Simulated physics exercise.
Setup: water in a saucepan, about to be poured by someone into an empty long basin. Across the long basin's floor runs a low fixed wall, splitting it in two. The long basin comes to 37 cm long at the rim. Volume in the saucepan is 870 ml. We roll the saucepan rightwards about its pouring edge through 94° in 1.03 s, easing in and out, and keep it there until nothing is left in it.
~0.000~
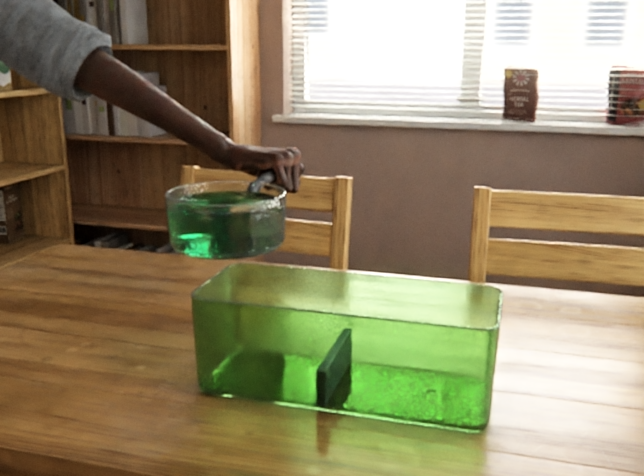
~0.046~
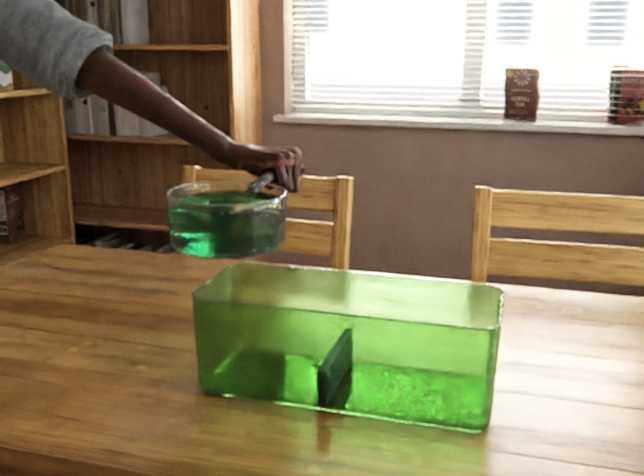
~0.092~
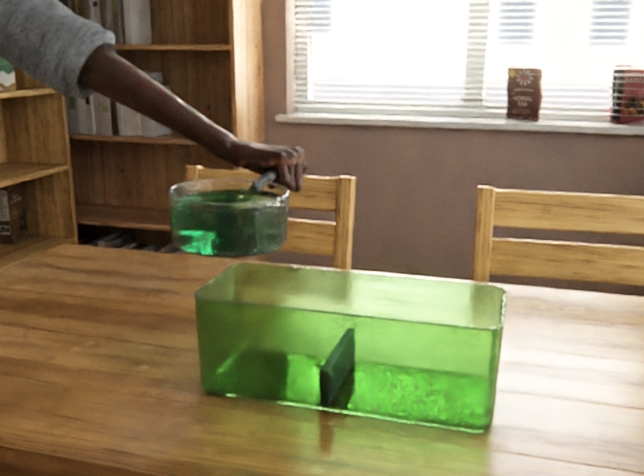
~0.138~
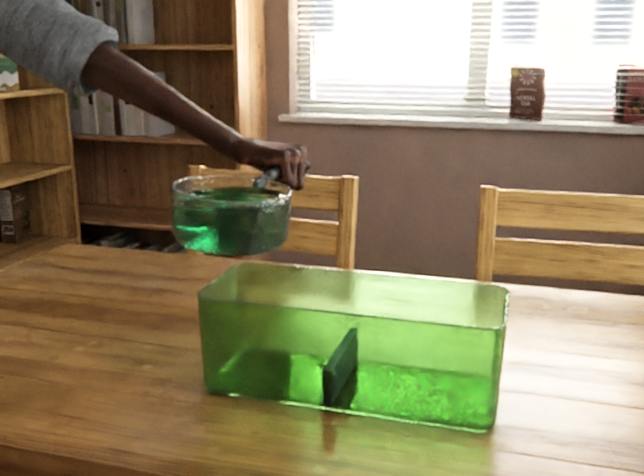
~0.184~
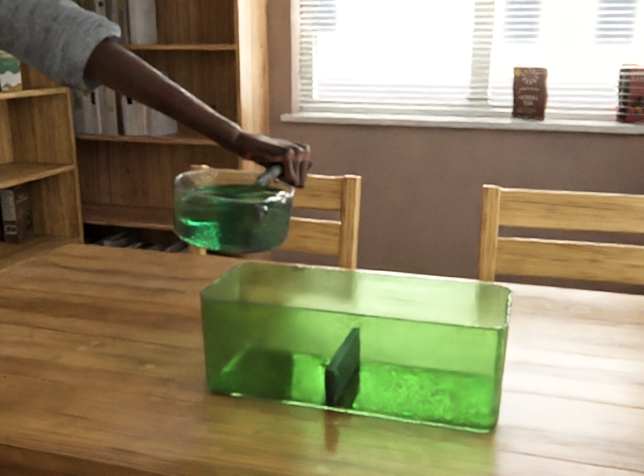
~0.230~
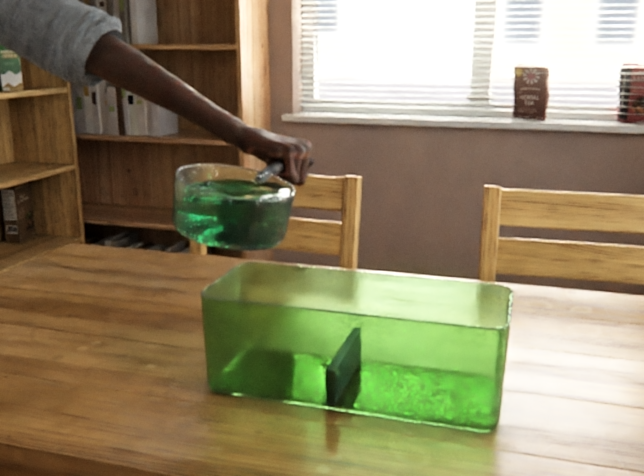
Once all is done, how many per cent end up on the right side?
Roughly 88 percent ends up on the right side.
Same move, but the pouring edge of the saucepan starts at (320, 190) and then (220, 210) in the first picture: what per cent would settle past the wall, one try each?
95 then 5 %.
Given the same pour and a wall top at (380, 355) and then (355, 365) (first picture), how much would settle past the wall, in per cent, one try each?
One try each: Around 30 percent and then around 70 percent.
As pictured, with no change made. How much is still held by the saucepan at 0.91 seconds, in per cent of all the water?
I'd say some 12 per cent remains.
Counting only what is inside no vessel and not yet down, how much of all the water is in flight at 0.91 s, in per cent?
Around 16 percent of it is airborne.
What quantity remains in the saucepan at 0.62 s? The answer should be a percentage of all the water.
I'd estimate some 60 % remains.
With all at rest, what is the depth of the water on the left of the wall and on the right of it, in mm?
About 4 mm left, about 28 mm right.
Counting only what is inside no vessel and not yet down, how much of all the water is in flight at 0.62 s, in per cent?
32 %.
By 0.62 s the tilt is 62° and 60 per cent is still to pour, 4 is left of the wall and 3 right of it.
By 0.91 s the tilt is 91° and 12 per cent is still to pour, 5 is left of the wall and 66 right of it.
By 1.21 s the tilt is 94° and 2 per cent is still to pour, 9 is left of the wall and 86 right of it.
By 1.53 s the tilt is 94° and 0 per cent is still to pour, 11 is left of the wall and 88 right of it.
At rest 11 per cent lies left of the wall, 88 right of it and 1 outside.
